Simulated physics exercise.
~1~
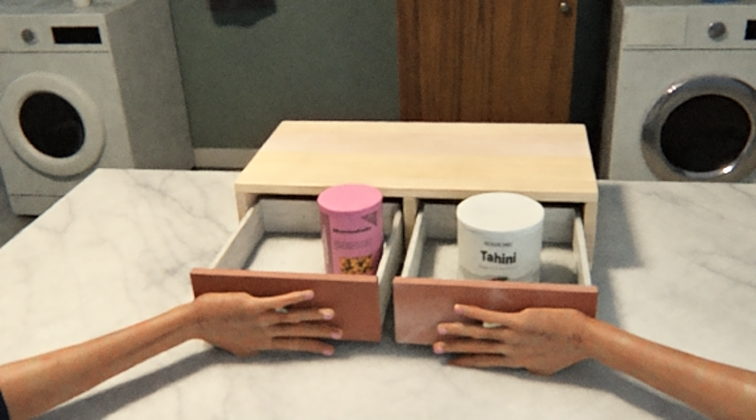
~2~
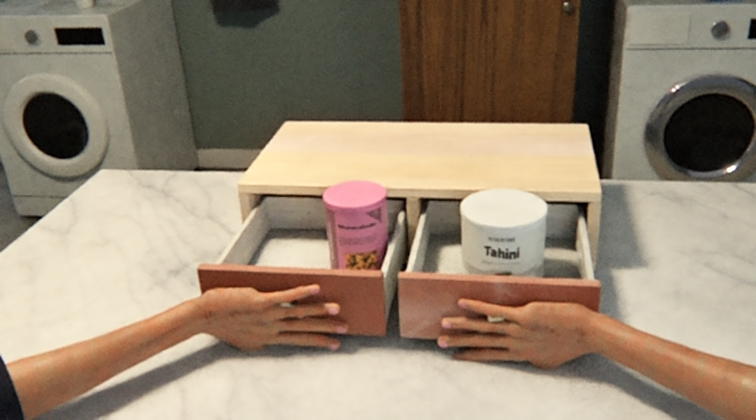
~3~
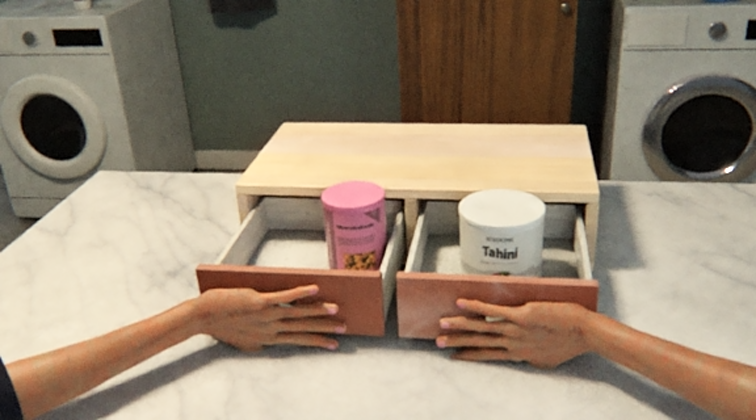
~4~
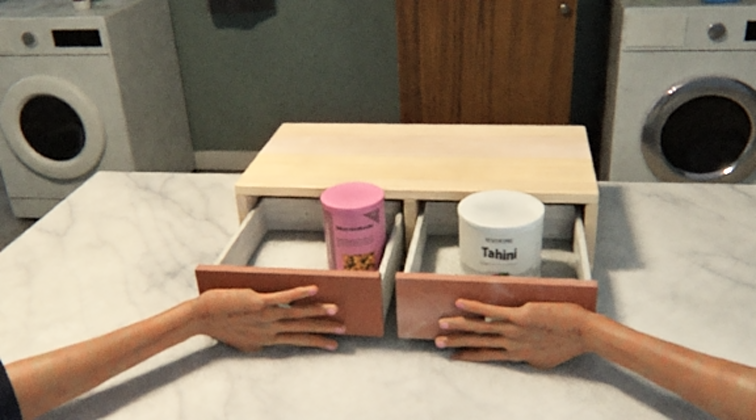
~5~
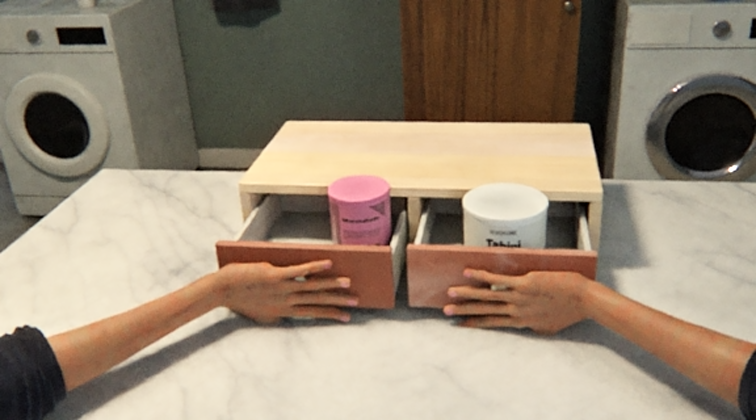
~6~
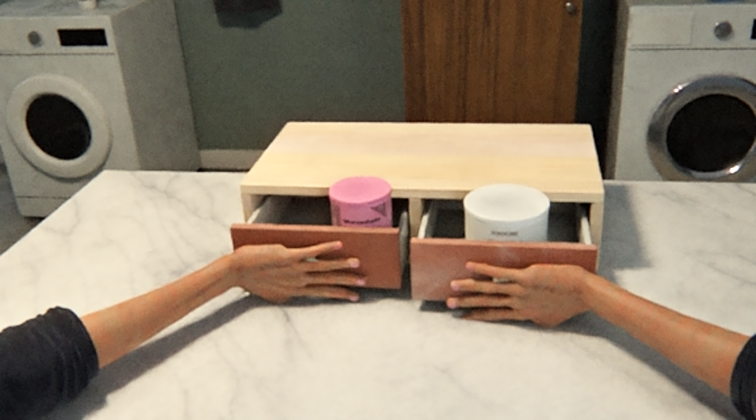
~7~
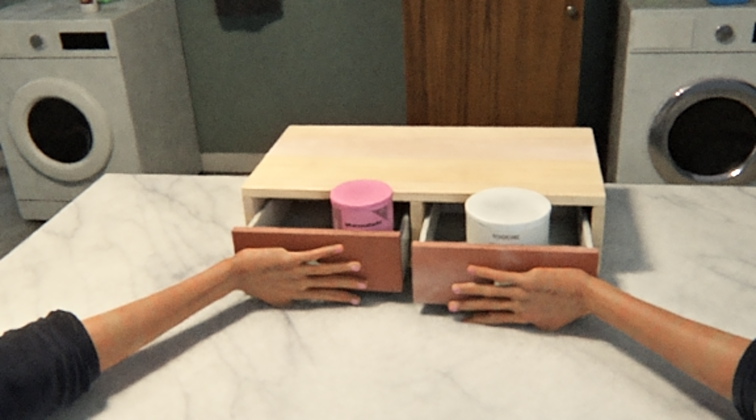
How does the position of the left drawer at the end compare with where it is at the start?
At the start the left drawer is pulled well out of the chest, while at the end it sits farther in, a little up and to the right in view, but still partly open.
Two reddish-brown drawers, the left holding a pink tub and the right a white tahini tub, sit open in a pale wooden chest until two hands push them inward together. Both slide partway in, then stop and remain partly open, the hands still against their fronts.
